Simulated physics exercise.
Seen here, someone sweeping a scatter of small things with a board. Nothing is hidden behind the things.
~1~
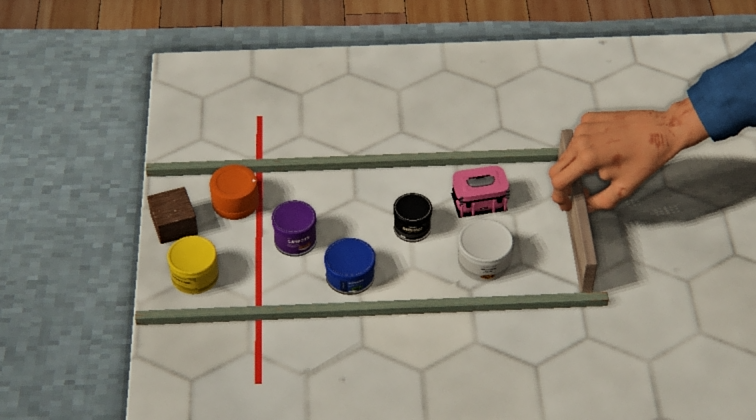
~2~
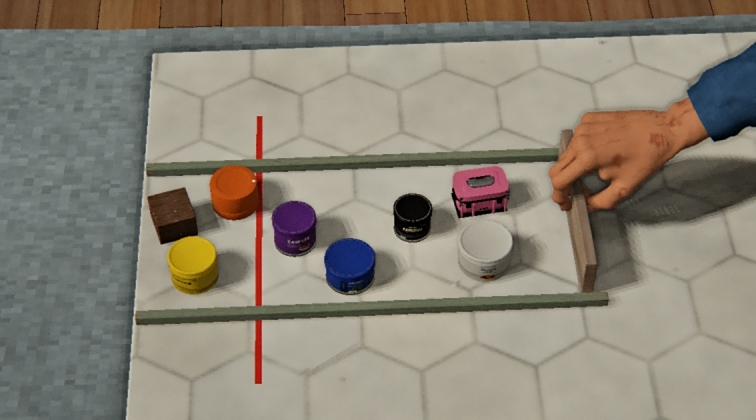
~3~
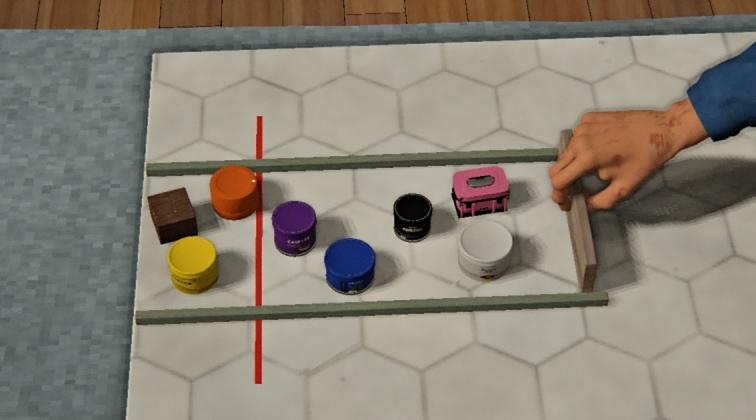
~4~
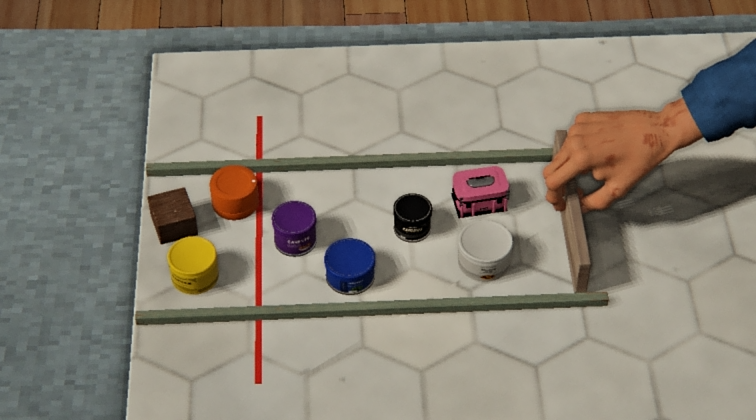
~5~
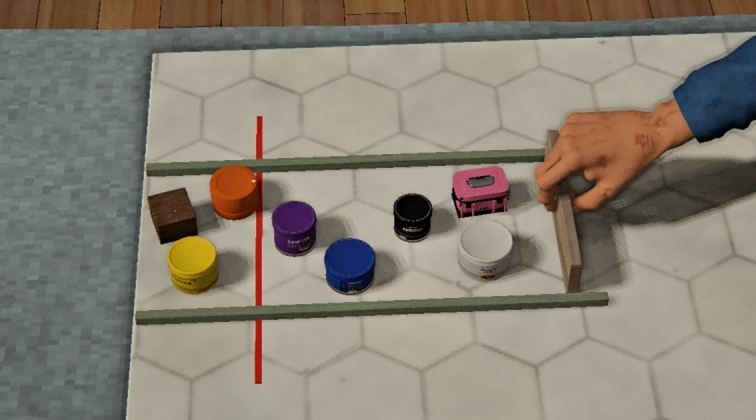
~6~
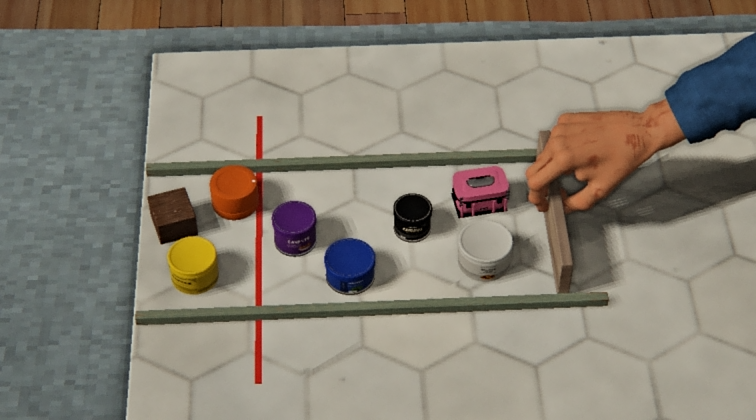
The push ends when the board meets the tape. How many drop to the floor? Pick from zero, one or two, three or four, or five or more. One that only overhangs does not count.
The number that fall off is zero.
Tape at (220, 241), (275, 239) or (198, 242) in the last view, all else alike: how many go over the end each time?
Down on the floor: 2, 0 and 4.
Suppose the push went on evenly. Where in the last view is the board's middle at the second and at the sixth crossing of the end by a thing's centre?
Its middle is around (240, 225) and later (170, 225).
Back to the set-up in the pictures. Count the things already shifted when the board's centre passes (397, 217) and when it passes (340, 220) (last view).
4 and 5.
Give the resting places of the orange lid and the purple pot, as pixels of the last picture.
First (183, 192), then (199, 233).
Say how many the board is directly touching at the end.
It touches 3.
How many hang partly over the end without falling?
Overhanging: 2.
Soon after, none off yet; brown block at rest near (173, 216); yellow tub at rest near (194, 266); orange lid at rest near (234, 192).
At rest, the number that fall off is zero.
